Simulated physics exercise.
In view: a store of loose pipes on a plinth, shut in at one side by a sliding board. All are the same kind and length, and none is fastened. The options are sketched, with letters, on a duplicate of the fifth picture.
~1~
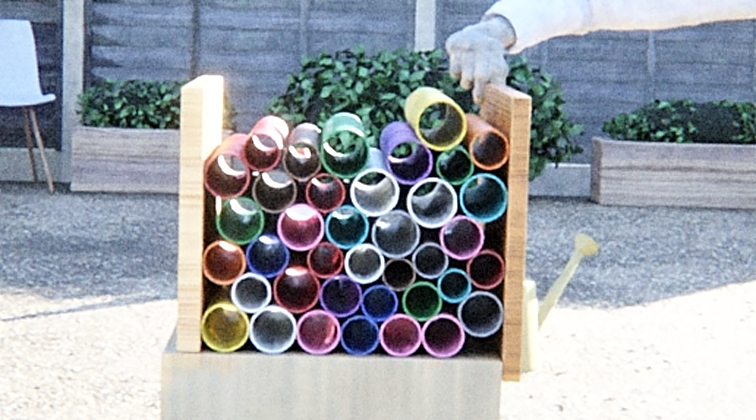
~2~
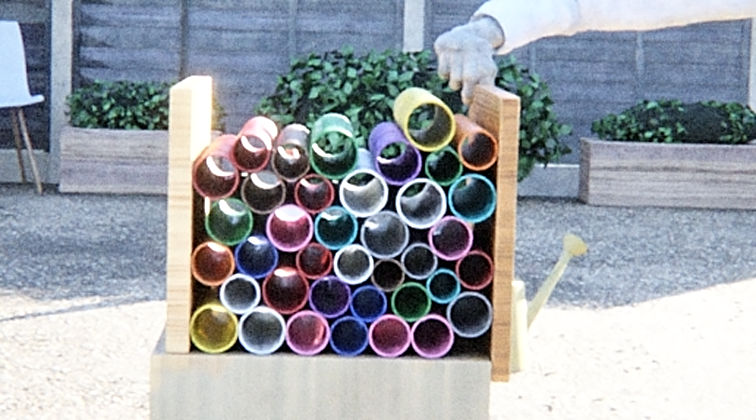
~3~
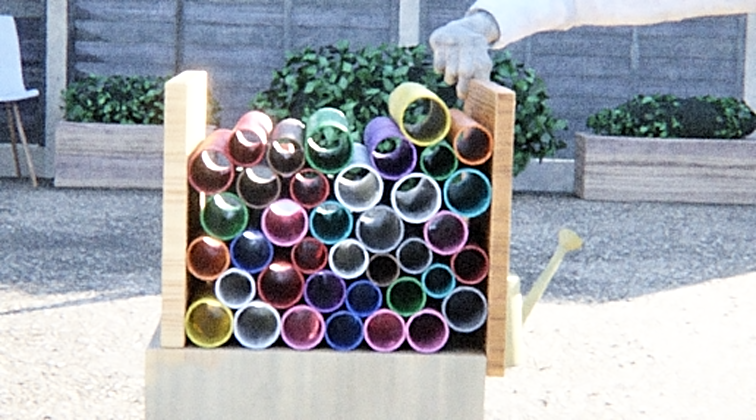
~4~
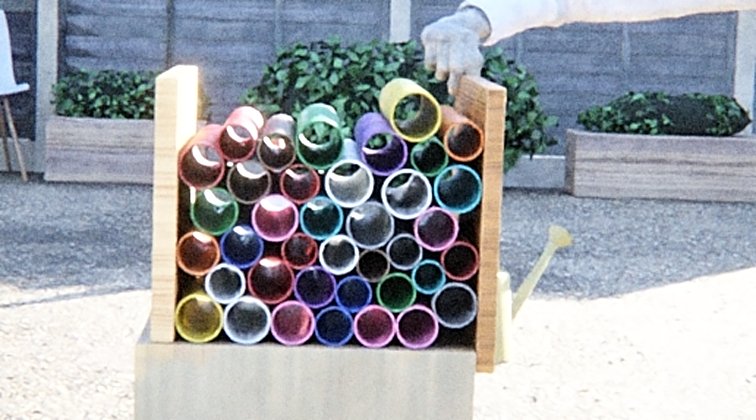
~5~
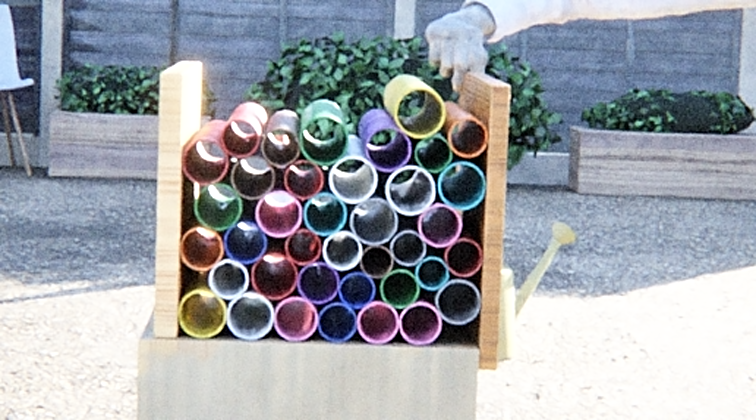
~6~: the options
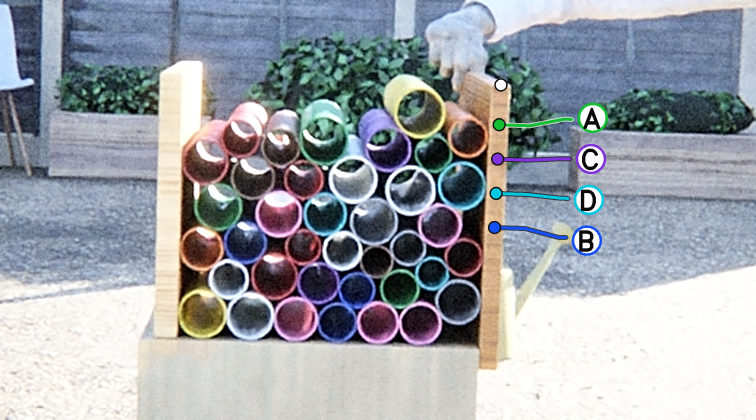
Colourful pipes sit stacked between wooden boards while a gloved hand rests at the right board's top.
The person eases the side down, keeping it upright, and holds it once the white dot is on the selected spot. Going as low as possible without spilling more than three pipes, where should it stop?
The lowest mark that will do is B.
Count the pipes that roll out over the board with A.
With A, none.
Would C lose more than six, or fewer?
It loses fewer than six.
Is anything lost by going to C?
No, at C.
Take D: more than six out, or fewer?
Fewer than six.
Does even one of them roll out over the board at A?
No, at A.
On the marked copy, A at (499, 125); B at (495, 228); C at (498, 159); D at (496, 194); the white dot at (501, 85).
With B. Early on, top of the board (488, 150).
Further on, top of the board (484, 224).
At the end, top of the board (484, 227), two out over the board.
As for the rest, A none out over the board; C none out over the board; D one out over the board.
